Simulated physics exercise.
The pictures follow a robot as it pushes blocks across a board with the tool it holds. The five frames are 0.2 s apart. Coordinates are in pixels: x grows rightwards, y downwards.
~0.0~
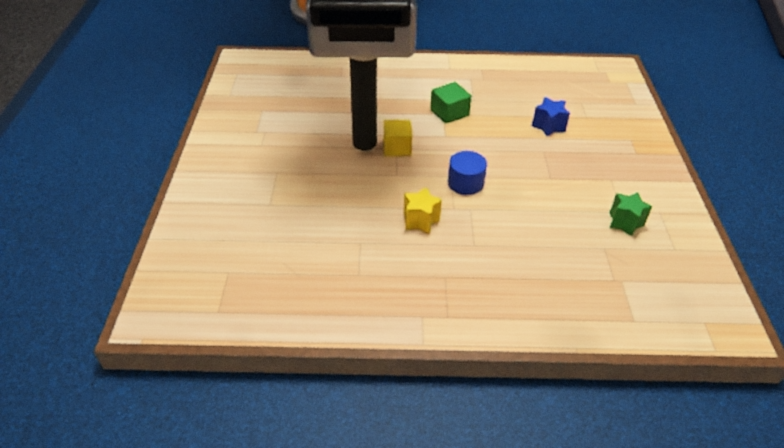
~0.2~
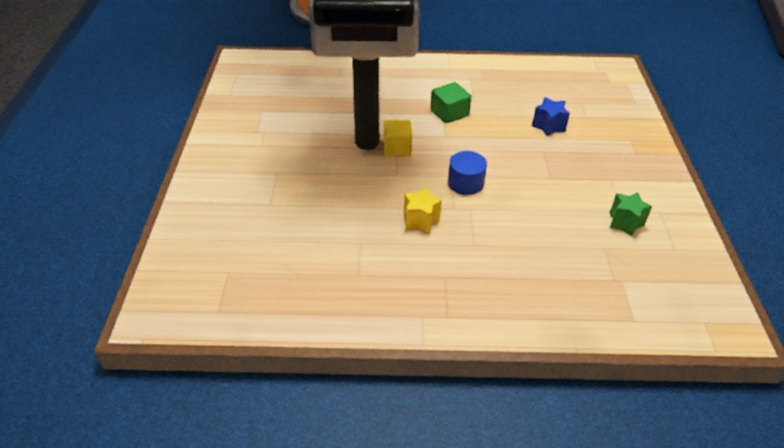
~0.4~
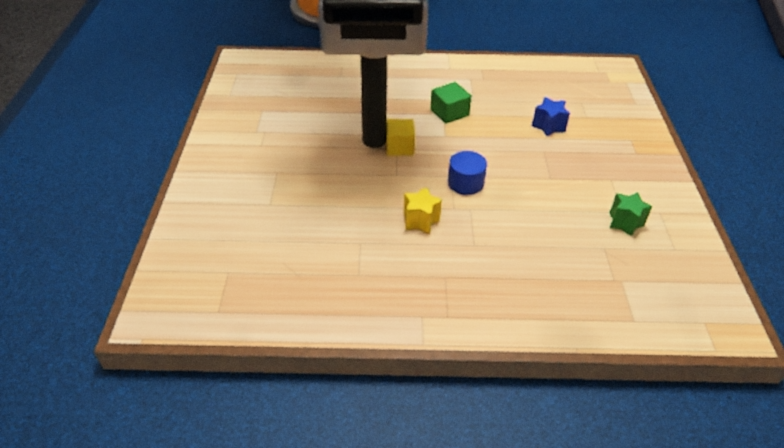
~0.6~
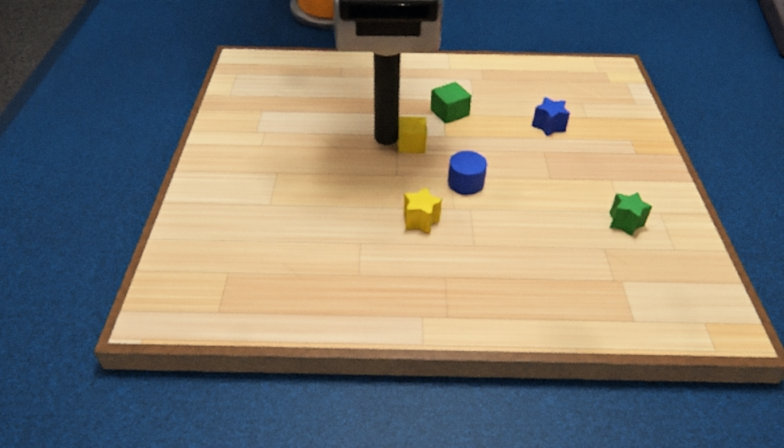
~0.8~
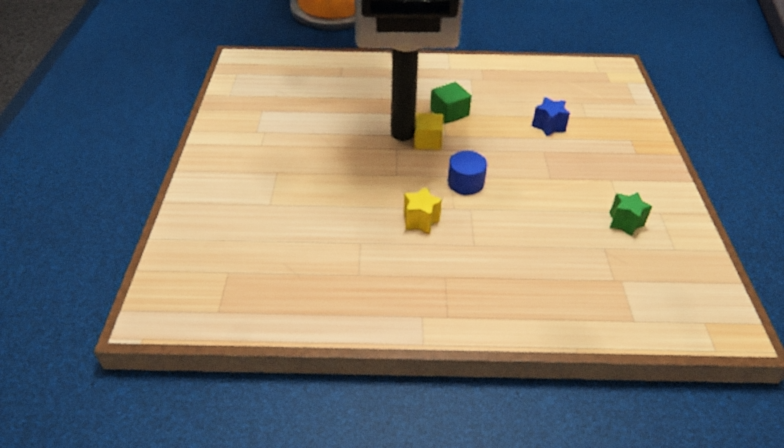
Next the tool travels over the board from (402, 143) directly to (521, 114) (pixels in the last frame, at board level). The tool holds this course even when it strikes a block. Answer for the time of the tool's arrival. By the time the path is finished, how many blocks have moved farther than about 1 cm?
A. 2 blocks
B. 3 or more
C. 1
The one that fits is C, 1.
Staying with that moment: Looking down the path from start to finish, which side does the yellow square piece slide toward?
Facing the way the path runs, start to end, you'll find the yellow square piece has shifted right.
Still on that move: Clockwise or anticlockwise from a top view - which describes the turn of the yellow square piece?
Seen from above, clockwise.
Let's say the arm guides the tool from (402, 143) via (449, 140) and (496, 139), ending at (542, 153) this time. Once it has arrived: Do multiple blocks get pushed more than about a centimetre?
I'd say no.
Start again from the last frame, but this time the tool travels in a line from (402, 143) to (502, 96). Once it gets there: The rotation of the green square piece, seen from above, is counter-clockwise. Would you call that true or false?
Answer: True.
What follows on the original path. One third of the way, tool (445, 124); yellow square piece (472, 115), turned 15° clockwise.
Two thirds of the way, tool (485, 114); yellow square piece (502, 116), turned 55° clockwise.
At the end, tool (523, 105); yellow square piece (503, 116), turned 60° clockwise; green square piece still.
